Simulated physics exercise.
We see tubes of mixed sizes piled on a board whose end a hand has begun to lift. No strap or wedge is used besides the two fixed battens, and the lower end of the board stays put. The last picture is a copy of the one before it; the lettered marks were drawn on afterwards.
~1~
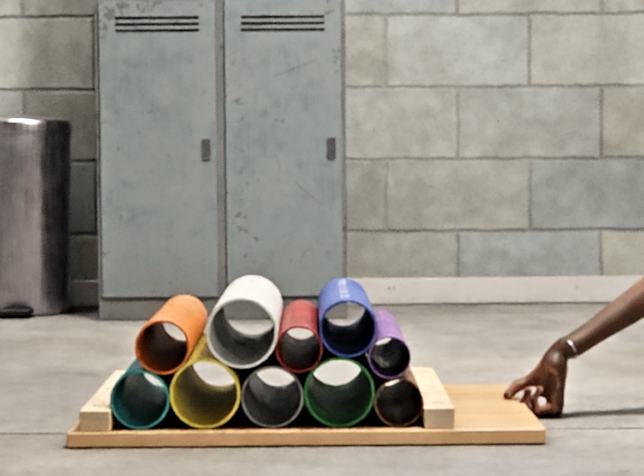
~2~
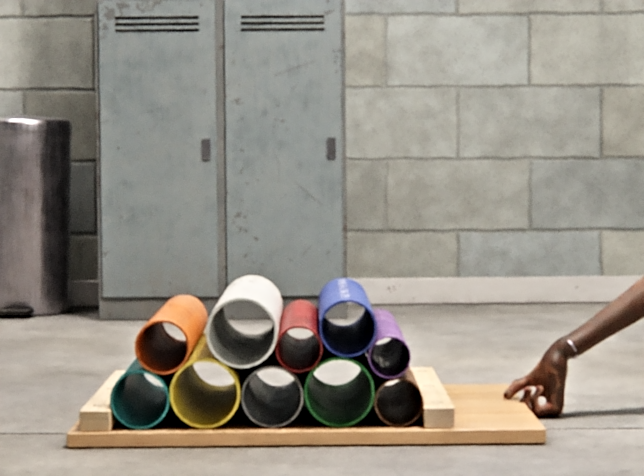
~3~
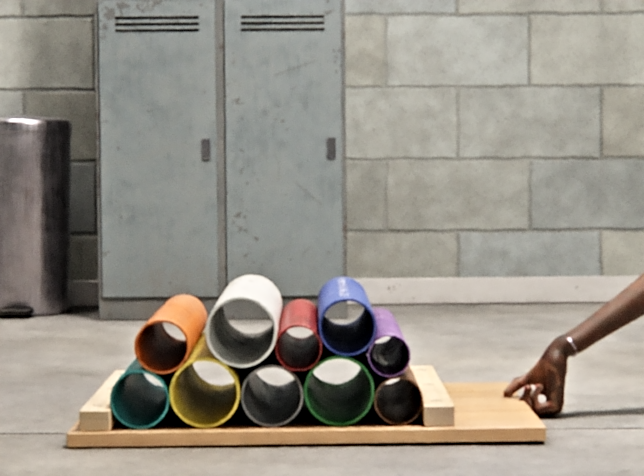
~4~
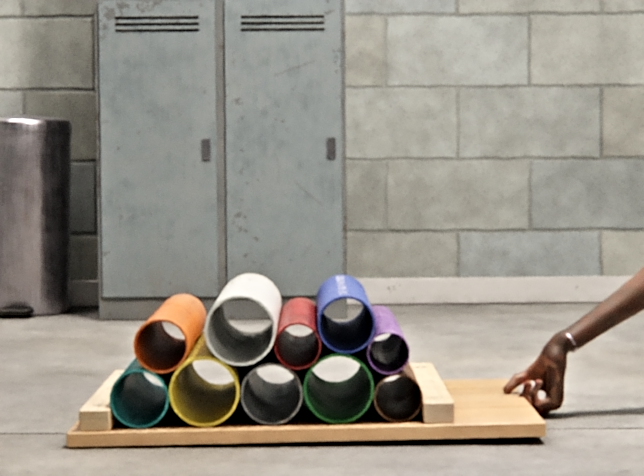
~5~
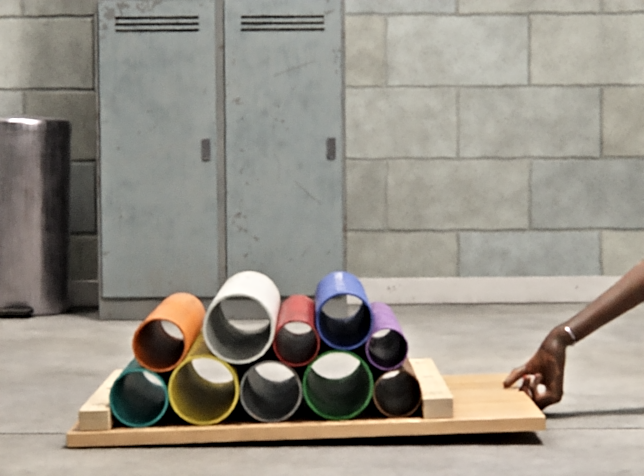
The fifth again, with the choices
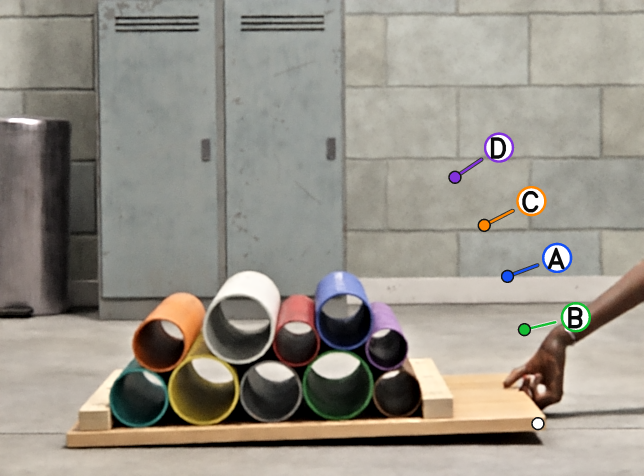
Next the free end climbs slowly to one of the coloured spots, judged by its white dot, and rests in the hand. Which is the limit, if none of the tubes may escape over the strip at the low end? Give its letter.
At most to A.
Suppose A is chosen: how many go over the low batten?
With A, none.
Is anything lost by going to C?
At C: Yes.
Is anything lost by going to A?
At A: No.
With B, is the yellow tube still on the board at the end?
The yellow tube: Yes.
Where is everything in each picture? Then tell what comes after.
Grey tube (272, 397); green tube (339, 392); brown tube (399, 402), in the first picture.
Brown tube (399, 402); red tube (299, 349), in the second picture.
Board (307, 402); brown tube (399, 401); purple tube (389, 356); turquoise tube (140, 399), in the third picture.
Board (307, 400); turquoise tube (139, 399); yellow tube (204, 391), in the fourth picture.
Board (307, 398); turquoise tube (139, 397); yellow tube (204, 390), in the fifth picture.
On the marked copy, A at (508, 277); B at (524, 330); C at (484, 225); D at (455, 177); the white dot at (538, 424).
Taking A. A third of the way, board at 14°.
Two thirds of the way, board at 20°.
When it is over, board at 20°, none over the low batten.
As for the rest, B none over the low batten; C four over the low batten (red, orange, white, blue); D four over the low batten (red, orange, white, blue).
